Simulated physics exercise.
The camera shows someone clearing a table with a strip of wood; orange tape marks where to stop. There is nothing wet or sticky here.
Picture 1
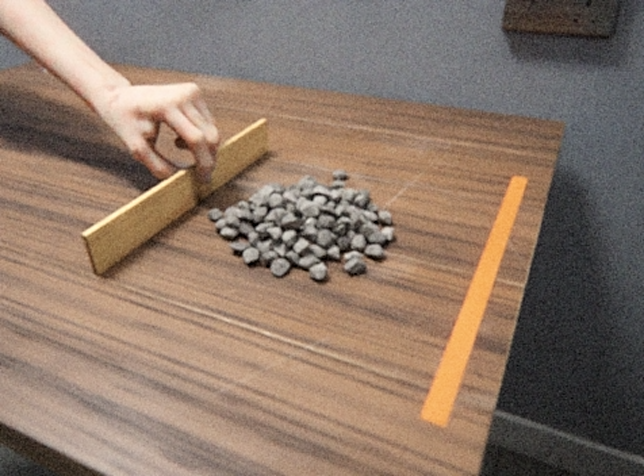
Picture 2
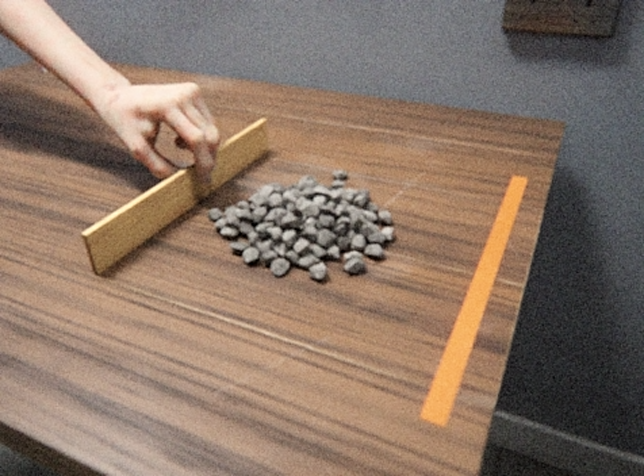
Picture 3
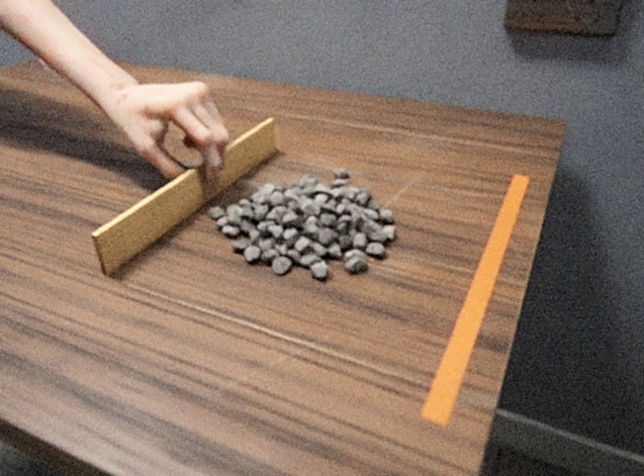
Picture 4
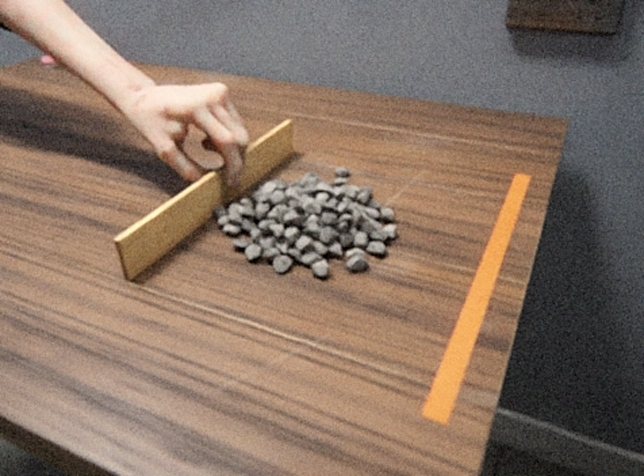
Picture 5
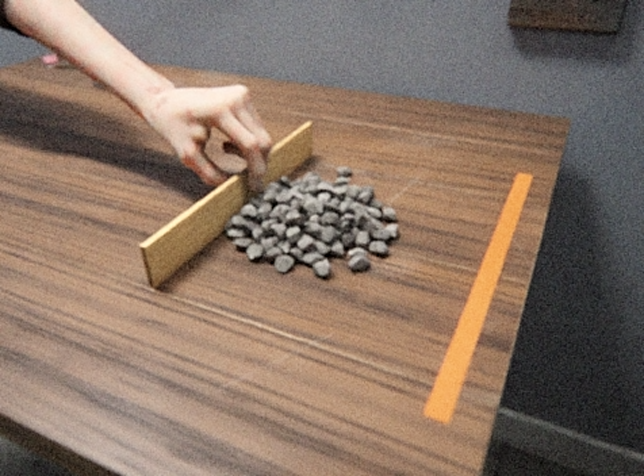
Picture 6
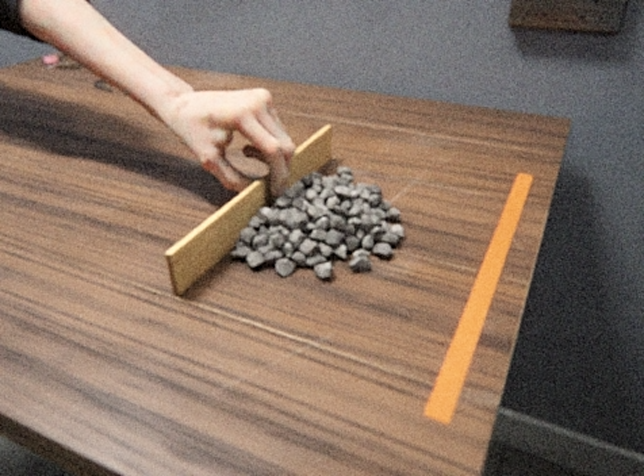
A hand held a strip of wood still on a wooden table, then slid it rightward into a heap of gray gravel, nudging the bits a little toward the strip of orange tape.
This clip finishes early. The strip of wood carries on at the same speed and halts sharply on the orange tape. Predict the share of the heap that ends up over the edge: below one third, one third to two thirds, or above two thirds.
I predict a drop of above two thirds.
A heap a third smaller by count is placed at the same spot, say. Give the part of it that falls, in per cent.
Close to 80 per cent of the heap.
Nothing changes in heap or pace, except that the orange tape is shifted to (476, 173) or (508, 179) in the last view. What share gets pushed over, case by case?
30 % and 70 %.
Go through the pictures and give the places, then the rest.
In the first frame, strip of wood at (106, 243), at rest; orange tape at (518, 184), about two fingers from the edge; edge at (527, 279); the heap at (303, 221), bits of gravel.
In the second frame, strip of wood at (106, 242), at rest.
In the third frame, strip of wood at (115, 243); the heap at (304, 220).
In the fourth frame, strip of wood at (138, 247).
In the fifth frame, strip of wood at (162, 254); the heap at (307, 218), a small part pushed along.
In the sixth frame, strip of wood at (187, 261); orange tape at (523, 182); edge at (532, 277); the heap at (318, 221), most pushed along.
Soon, strip of wood still moving, near (381, 201); heap all on the table, its front near (516, 255).
A while on, strip of wood stopped at the orange tape; heap about two thirds over the edge.
Towards the end, strip of wood stopped at the orange tape; heap most over the edge.
Finally, strip of wood stopped at the orange tape; heap most over the edge.
